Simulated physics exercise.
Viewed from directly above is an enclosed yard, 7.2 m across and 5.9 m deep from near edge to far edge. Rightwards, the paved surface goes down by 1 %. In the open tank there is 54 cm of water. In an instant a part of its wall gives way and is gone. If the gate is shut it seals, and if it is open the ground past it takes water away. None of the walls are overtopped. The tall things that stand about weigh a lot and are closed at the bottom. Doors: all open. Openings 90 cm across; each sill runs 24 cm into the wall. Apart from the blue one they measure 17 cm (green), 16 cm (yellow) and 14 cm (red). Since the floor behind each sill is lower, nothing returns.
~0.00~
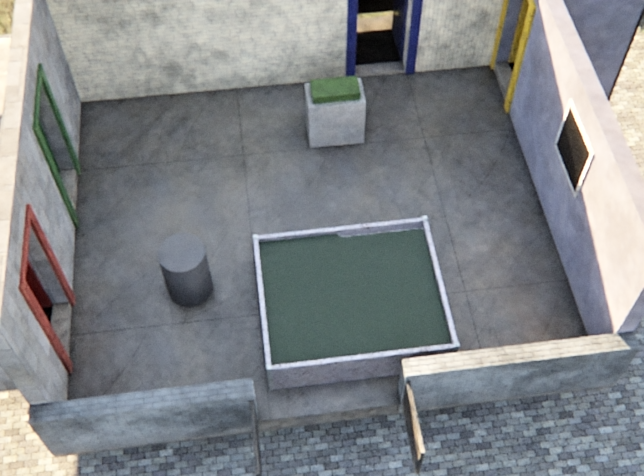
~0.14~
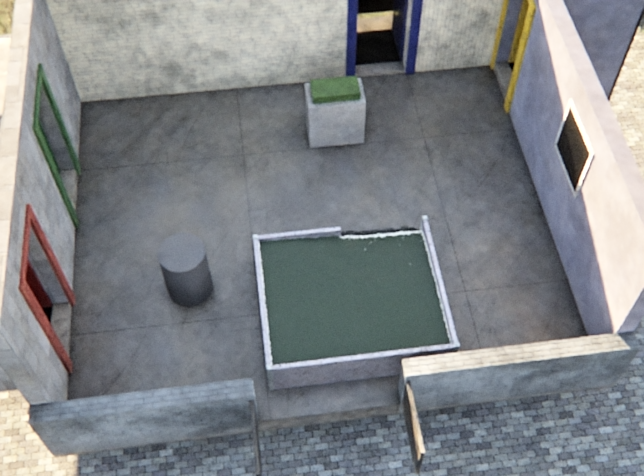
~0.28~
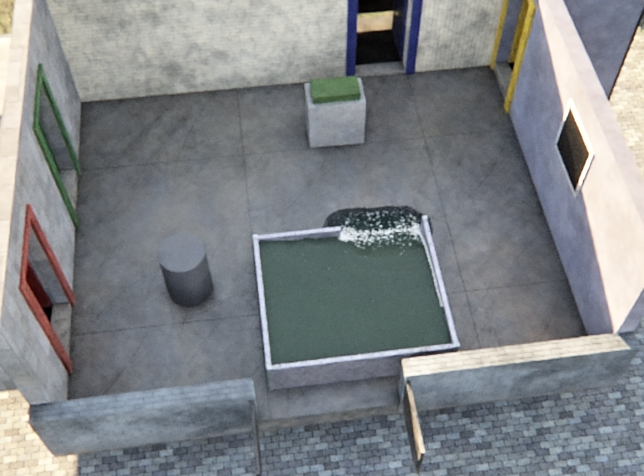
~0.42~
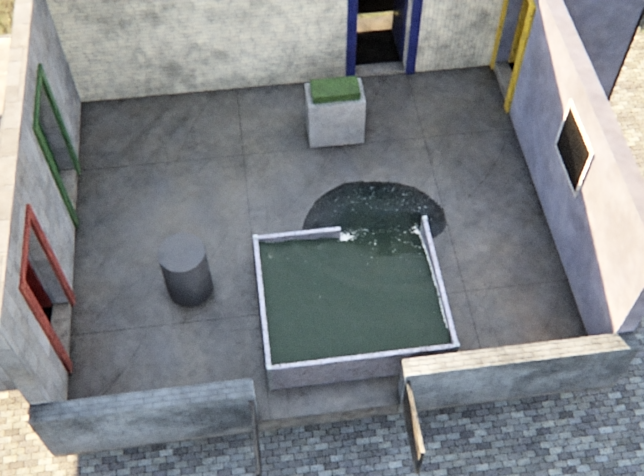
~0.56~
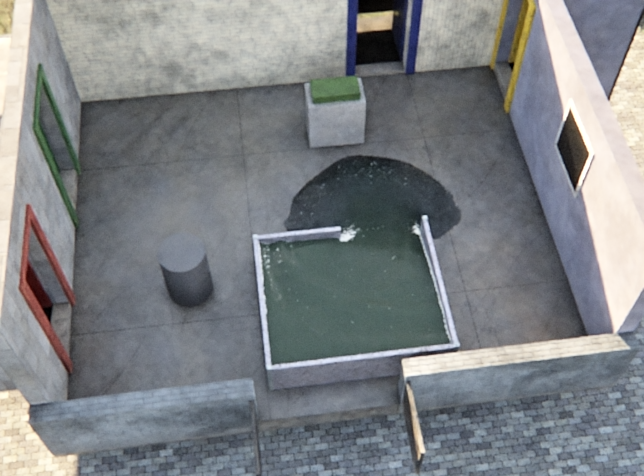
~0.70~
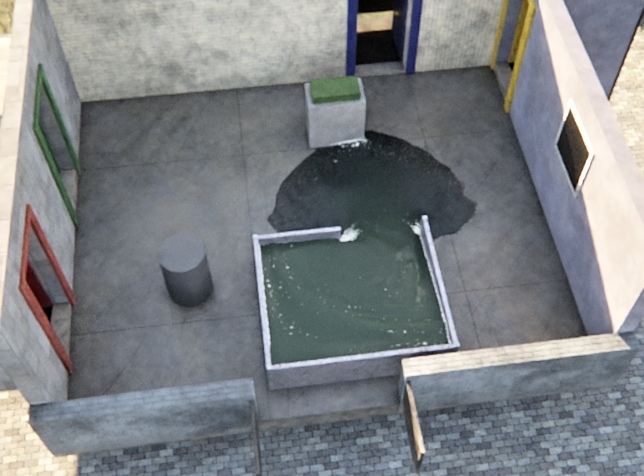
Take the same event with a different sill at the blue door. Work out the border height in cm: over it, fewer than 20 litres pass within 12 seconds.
Border at about 14.5 cm.
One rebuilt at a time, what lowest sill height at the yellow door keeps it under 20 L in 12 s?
The yellow one would have to be about 25 cm high.
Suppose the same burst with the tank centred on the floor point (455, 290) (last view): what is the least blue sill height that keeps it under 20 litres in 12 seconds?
It must be around 17 cm tall.
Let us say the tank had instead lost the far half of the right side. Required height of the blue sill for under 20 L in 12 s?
Close to 8.5 cm at the least.
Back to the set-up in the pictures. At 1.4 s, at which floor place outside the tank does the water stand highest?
Look close to (400, 242).
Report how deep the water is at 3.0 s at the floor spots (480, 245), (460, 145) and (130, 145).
Depth: About 0, 3, 1 cm.
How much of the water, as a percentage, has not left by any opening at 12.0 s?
Around 86 per cent of the water.
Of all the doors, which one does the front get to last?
It's the red one.
After 1.4 s water covers 25 % of the floor, deepest (35 cm) near (400, 242); 2 cm at the blue door, 1 litre in over its 6 cm sill.
After 3.0 s water covers 45 % of the floor, deepest (32 cm) near (447, 82); 10 cm at the blue door, 79 litres in over its 6 cm sill.
After 12.0 s water covers 95 % of the floor, deepest (12 cm) near (537, 257); 7 cm at the blue door, 228 litres in over its 6 cm sill.
At the blue door as built, the water arrived by 1.2 s and peaked near 14 cm at 3.6 s.
Run again over the same 12 s with other heights there, 30 litres in over 13.5 cm, 5 litres over 18 cm. The limit of 20 litres is kept from about 14.5 cm up.
